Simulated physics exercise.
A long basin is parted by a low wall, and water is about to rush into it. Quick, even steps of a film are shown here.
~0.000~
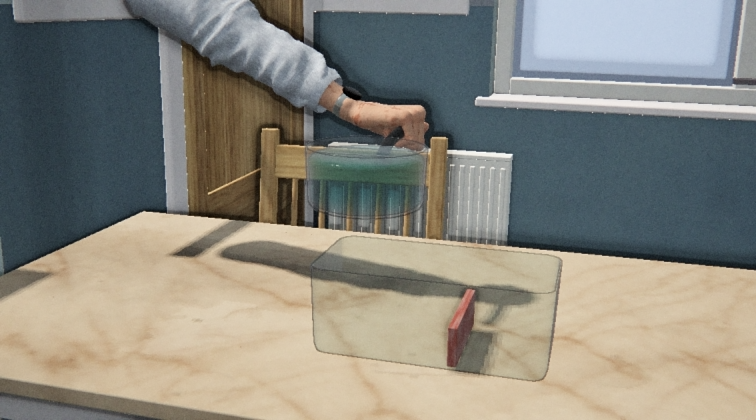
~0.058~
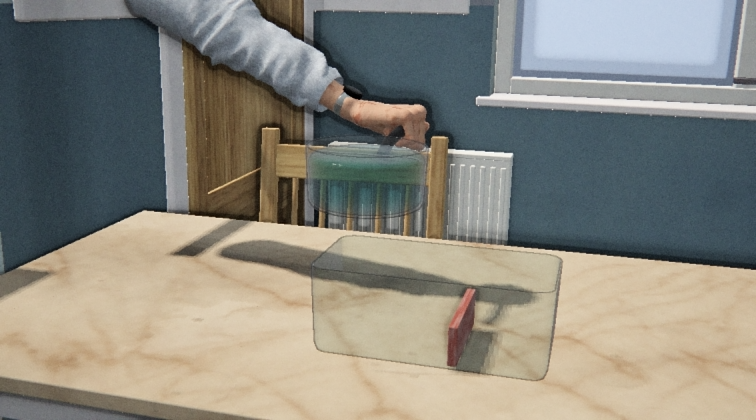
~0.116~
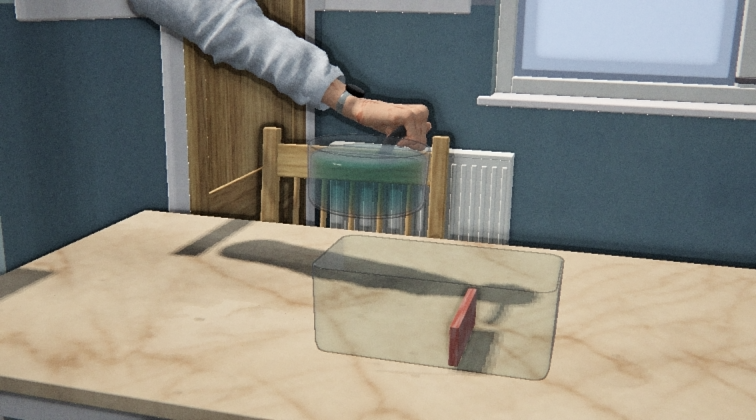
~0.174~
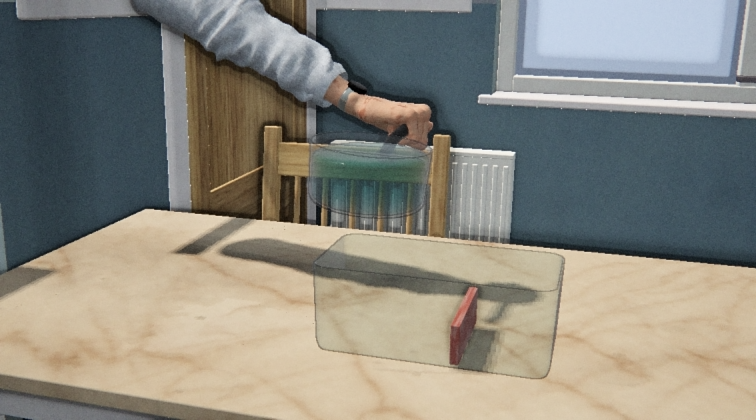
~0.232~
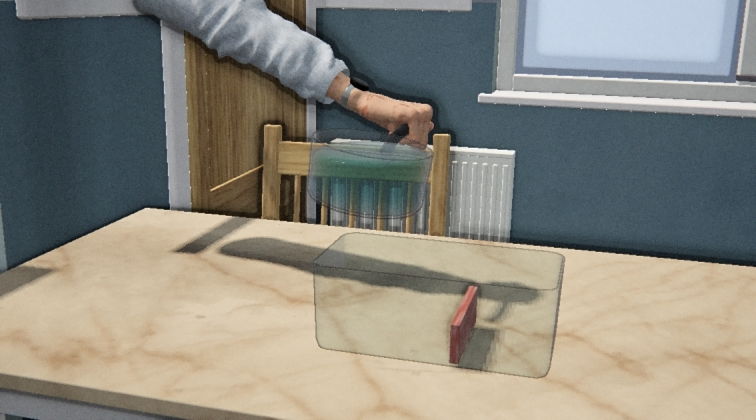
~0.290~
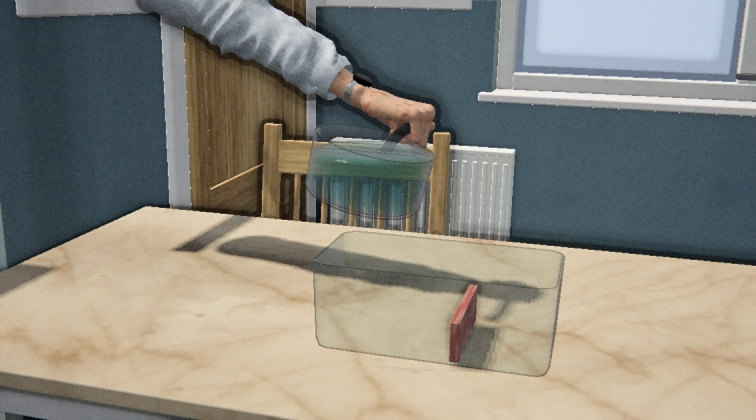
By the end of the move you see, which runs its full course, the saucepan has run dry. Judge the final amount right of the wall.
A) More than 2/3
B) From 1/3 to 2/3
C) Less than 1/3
Option B: From 1/3 to 2/3.
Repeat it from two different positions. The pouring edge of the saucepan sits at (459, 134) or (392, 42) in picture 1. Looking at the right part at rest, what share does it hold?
Start one gives close to 70 percent, start two close to 45 percent.
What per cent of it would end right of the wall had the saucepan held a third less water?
It comes to 30 per cent or so.
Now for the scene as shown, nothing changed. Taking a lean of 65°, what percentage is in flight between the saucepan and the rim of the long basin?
I'd put it near 25 per cent.
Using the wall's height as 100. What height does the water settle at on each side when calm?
The left side ends up close to 40, the right side close to 80.
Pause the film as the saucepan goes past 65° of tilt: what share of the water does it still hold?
Some 50 in a hundred has yet to spill out.
By 0.75 s the tilt is 65° and 51 per cent is still to pour, 4 is left of the wall and 19 right of it.
By 1.08 s the tilt is 99° and 9 per cent is still to pour, 31 is left of the wall and 55 right of it.
By 1.43 s the tilt is 107° and 0 per cent is still to pour, 44 is left of the wall and 55 right of it.
By 1.81 s the tilt is 107° and 0 per cent is still to pour, 45 is left of the wall and 55 right of it.
At rest 45 per cent lies left of the wall, 55 right of it and 0 outside.
